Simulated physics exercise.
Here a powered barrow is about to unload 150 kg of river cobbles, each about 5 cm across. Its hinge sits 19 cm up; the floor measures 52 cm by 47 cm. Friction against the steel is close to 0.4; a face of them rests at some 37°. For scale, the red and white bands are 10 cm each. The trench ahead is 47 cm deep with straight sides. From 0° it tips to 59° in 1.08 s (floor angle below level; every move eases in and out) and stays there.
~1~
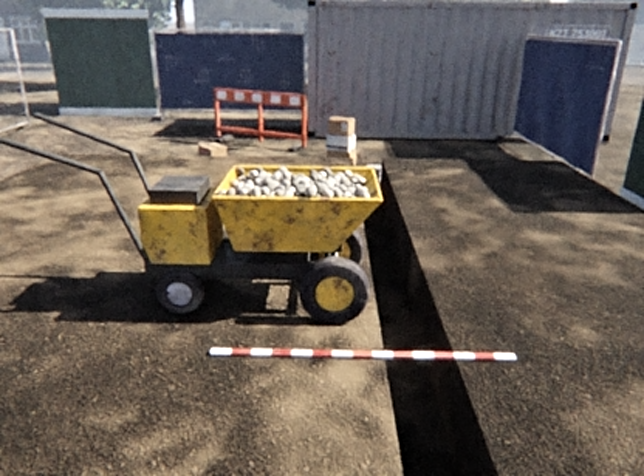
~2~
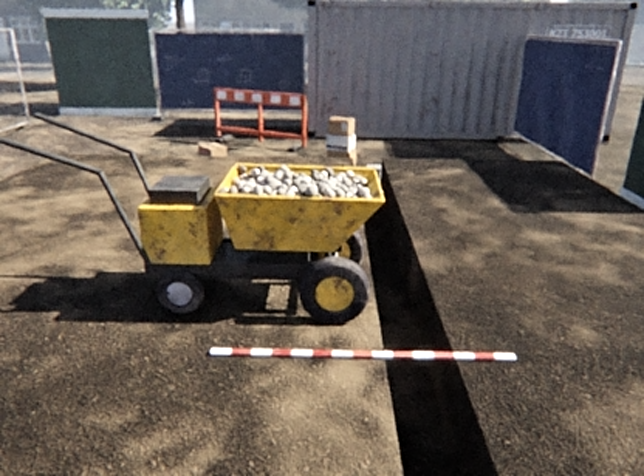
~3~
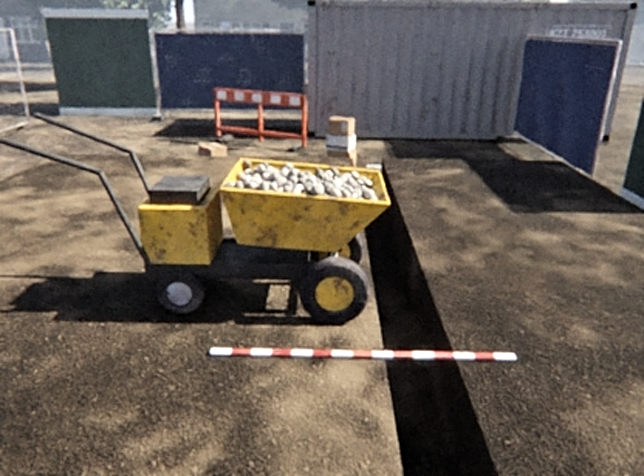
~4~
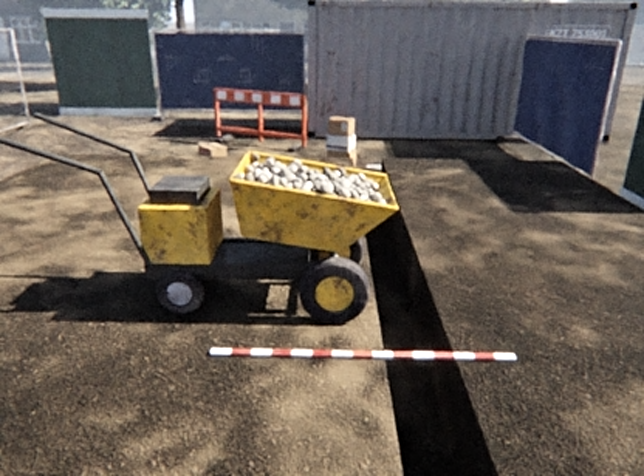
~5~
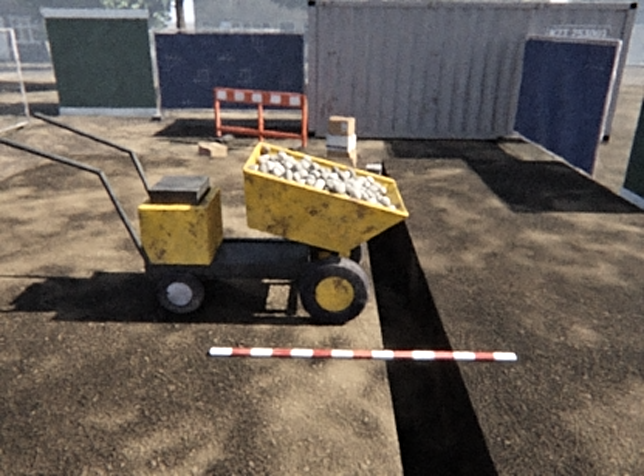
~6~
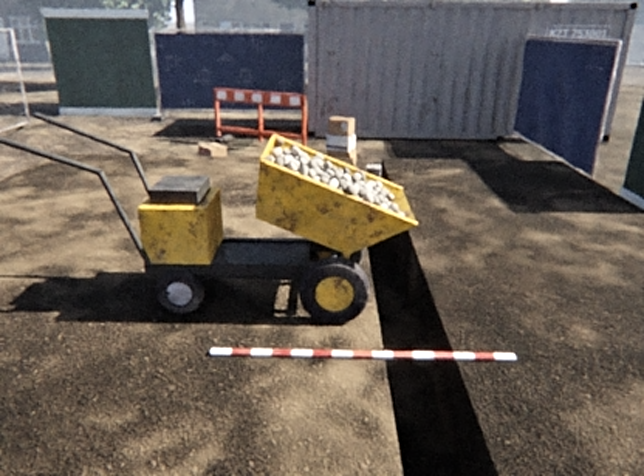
Yellow powered barrow standing beside a narrow trench, its tray of grey stones slowly tilting forward to the right, rear edge rising.
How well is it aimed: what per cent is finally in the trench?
About 19 per cent.
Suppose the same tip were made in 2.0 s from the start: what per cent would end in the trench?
It would be near 25 per cent.
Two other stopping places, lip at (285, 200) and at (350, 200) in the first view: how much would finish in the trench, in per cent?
First some 60, then 45 per cent.
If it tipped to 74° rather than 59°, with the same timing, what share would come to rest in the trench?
Then about 10 per cent.
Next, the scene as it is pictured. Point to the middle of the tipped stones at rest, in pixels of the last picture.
Around (462, 297).
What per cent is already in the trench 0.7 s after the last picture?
About 0 per cent by then.
Then, 0.4 s after the last picture the floor is at 50°, 100 % in the tray; the foremost stones are at (425, 240).
Then, 0.7 s after the last picture the floor is at 59°, 84 % in the tray, 1 % in the trench, 15 % past the trench; the foremost stones are at (486, 293).
Then, 1.1 s after the last picture the floor is at 59°, 56 % in the tray, 1 % in the trench, 43 % past the trench; the foremost stones are at (575, 316).
Then, 3.0 s after the last picture the floor is at 59°, 29 % in the tray, 19 % in the trench, 52 % past the trench; the foremost stones are past the picture's edge.
